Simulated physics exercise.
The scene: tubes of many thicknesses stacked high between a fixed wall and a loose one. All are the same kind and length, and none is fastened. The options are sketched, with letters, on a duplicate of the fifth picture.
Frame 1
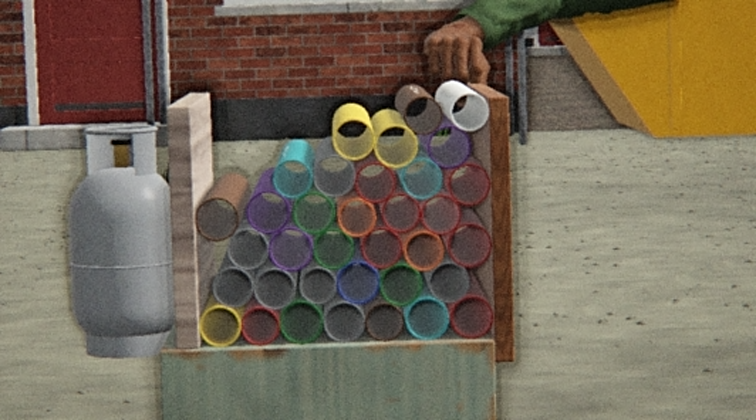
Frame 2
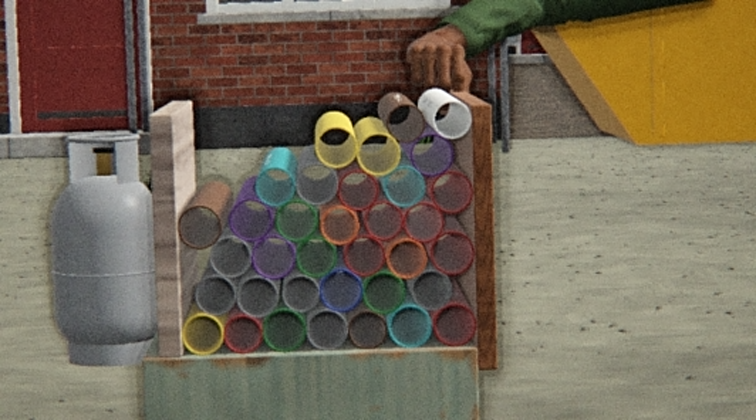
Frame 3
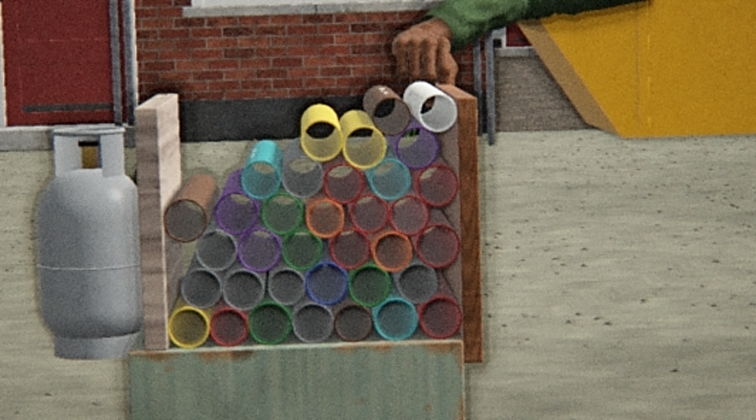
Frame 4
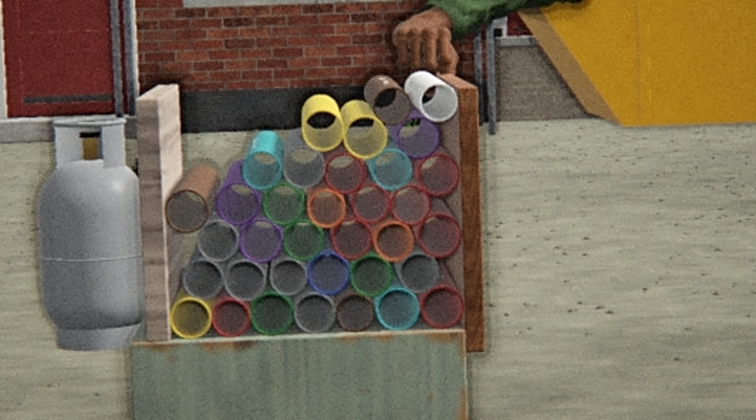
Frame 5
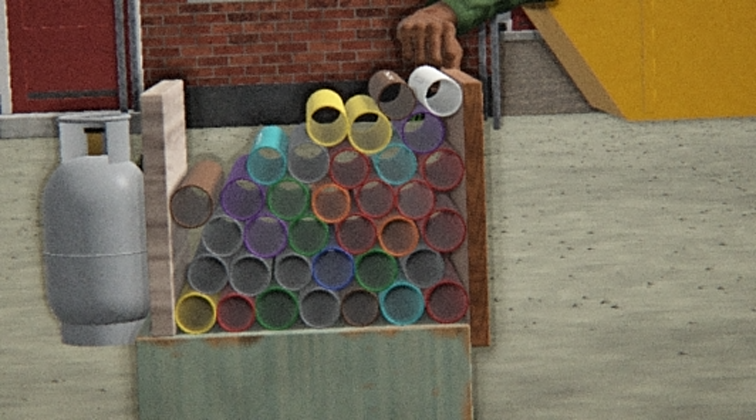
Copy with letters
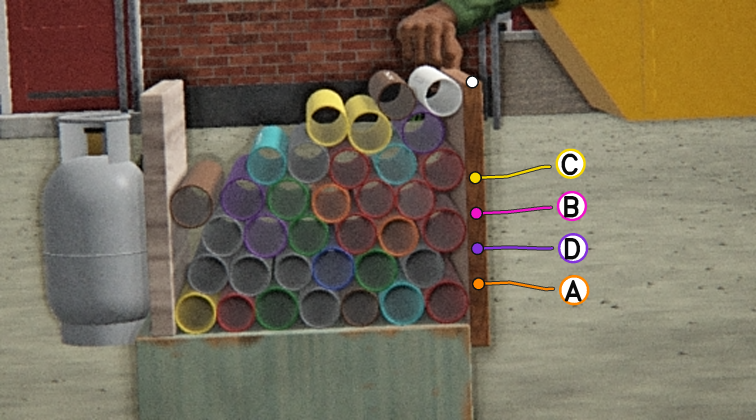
Outside a brick building, a stack of colourful tubes sat between two upright boards beside a grey gas bottle, a hand resting at the right board, and nothing moved except the slightly shifting view.
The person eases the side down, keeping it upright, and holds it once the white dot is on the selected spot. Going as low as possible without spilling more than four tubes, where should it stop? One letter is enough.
It can be let down to D.
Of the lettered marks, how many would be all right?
Three of the four.
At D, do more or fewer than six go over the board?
It loses fewer than six.
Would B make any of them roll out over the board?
At B: Yes.
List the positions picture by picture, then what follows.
In the first picture, a red tube (441, 215); a red tube (469, 184); a purple tube (268, 212).
In the second picture, a purple tube (251, 220); a yellow tube (378, 154).
In the third picture, side board (455, 211); a yellow tube (189, 328).
In the fourth picture, a turquoise tube (398, 309); a red tube (440, 236).
In the fifth picture, a red tube (415, 200); a red tube (443, 169); a purple tube (242, 199).
On the marked copy, A at (478, 284); B at (476, 213); C at (475, 178); D at (477, 249); the white dot at (472, 82).
Taking D. A third of the way, top of the board (464, 156).
Two thirds of the way, top of the board (467, 238).
When it is over, top of the board (467, 248), four out over the board.
As for the rest, A more than four out over the board; B four out over the board; C one out over the board.
